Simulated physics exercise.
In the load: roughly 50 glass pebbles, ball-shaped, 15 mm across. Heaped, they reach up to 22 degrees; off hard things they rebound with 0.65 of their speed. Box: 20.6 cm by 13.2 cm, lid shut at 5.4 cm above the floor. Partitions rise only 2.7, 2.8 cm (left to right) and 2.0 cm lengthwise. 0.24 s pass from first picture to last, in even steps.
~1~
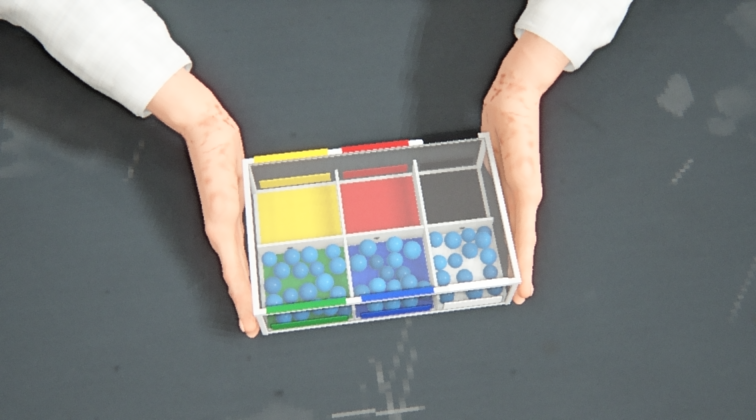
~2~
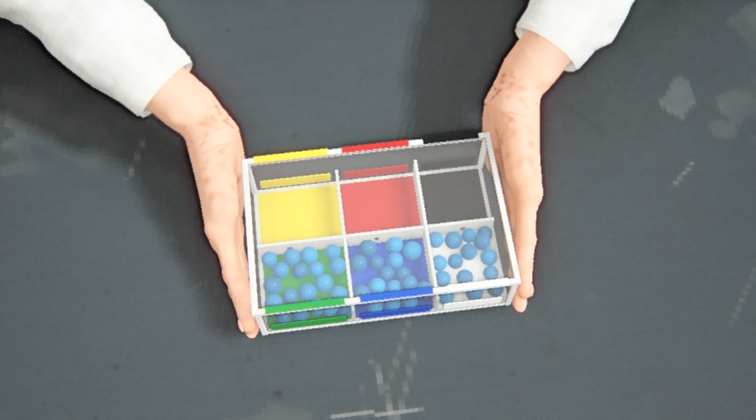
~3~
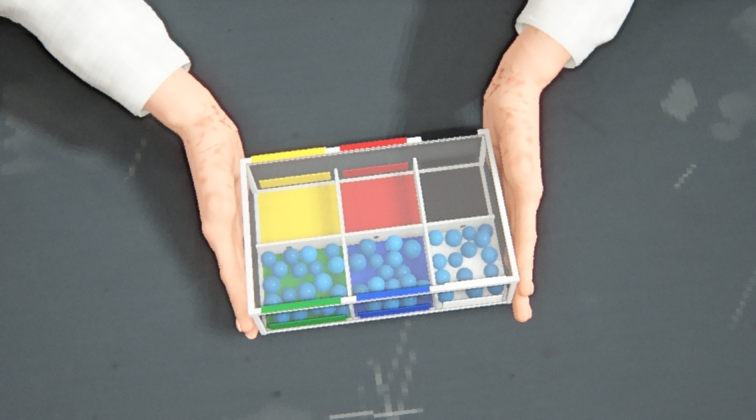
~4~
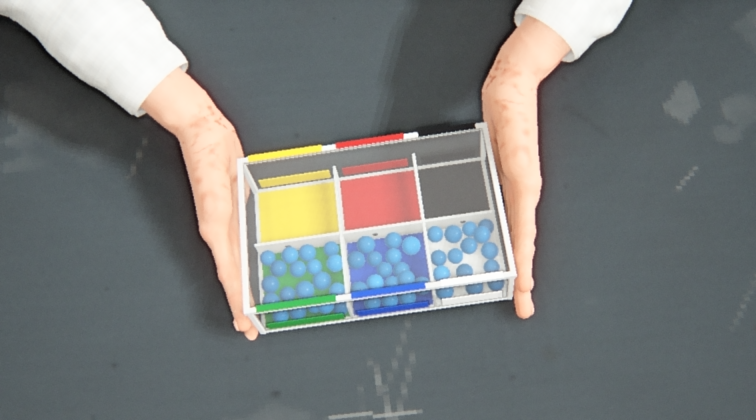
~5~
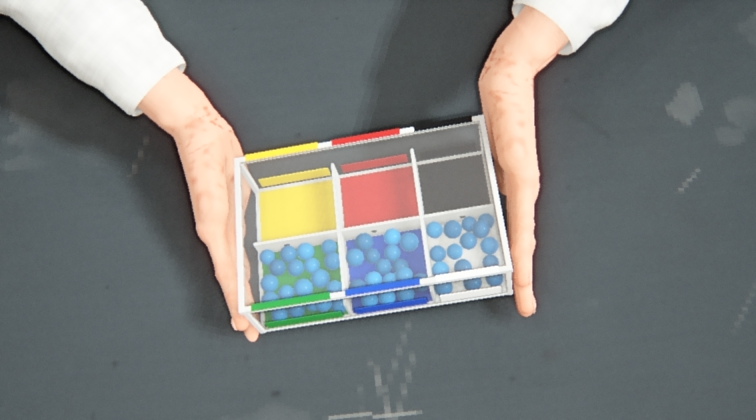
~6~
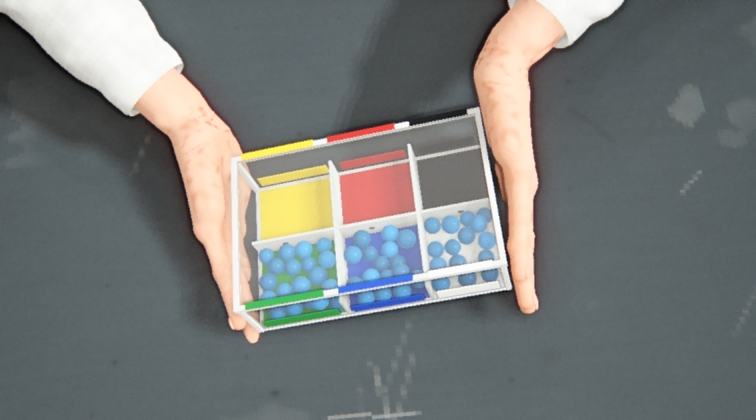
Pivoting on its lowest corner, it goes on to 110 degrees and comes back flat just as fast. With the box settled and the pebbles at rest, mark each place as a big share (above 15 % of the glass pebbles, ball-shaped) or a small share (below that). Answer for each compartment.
Red: Small share. Blue: Small share. Green: Big share. Yellow: Big share. White: Small share. Black: Small share.
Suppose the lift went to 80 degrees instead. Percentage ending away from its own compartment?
About 15 per cent.
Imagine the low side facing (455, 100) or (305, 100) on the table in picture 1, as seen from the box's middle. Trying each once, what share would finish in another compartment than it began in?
About 100 and 100 per cent.
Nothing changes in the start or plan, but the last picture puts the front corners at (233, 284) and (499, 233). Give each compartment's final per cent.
Per cent at the finish: Red 10, blue 0, green 15, yellow 75, white 0, black 0.
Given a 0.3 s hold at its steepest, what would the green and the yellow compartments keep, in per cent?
In per cent: Green 45, yellow 55.
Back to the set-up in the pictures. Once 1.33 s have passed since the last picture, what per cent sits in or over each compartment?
Red 5; blue 25; green 50; yellow 15; white 10; black 0.
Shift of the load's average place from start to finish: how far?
I'd put the distance at roughly 7.5 cm.
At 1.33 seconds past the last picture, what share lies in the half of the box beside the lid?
Around 80 in a hundred, give or take.
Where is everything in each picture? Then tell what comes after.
In the first picture, box tilt 0 degrees, front corners at (259, 310) and (515, 279); blue 30 %, green 40 %, white 30 %.
In the second picture, box tilt 1 degrees, front corners at (258, 310) and (515, 279).
In the third picture, box tilt 3 degrees, front corners at (254, 310) and (513, 277).
In the fourth picture, box tilt 6 degrees, front corners at (249, 309) and (510, 272), lowest corner left back.
In the fifth picture, box tilt 10 degrees, front corners at (245, 308) and (506, 267), lowest corner left back.
In the sixth picture, box tilt 13 degrees, front corners at (240, 307) and (501, 261), lowest corner left back; blue 30 %, green 40 %, white 30 %.
Then, 1.33 s after the last picture, tilt 110 degrees; red 5 %, blue 25 %, green 50 %, yellow 15 %, white 10 %.
Then, 2.22 s after the last picture, tilt 50 degrees; green 50 %, yellow 45 %.
Then, 3.11 s after the last picture, tilt 0 degrees; green 50 %, yellow 45 %.
In the end, red 0 %, blue 0 %, green 50 %, yellow 45 %, white 0 %, black 0 %.
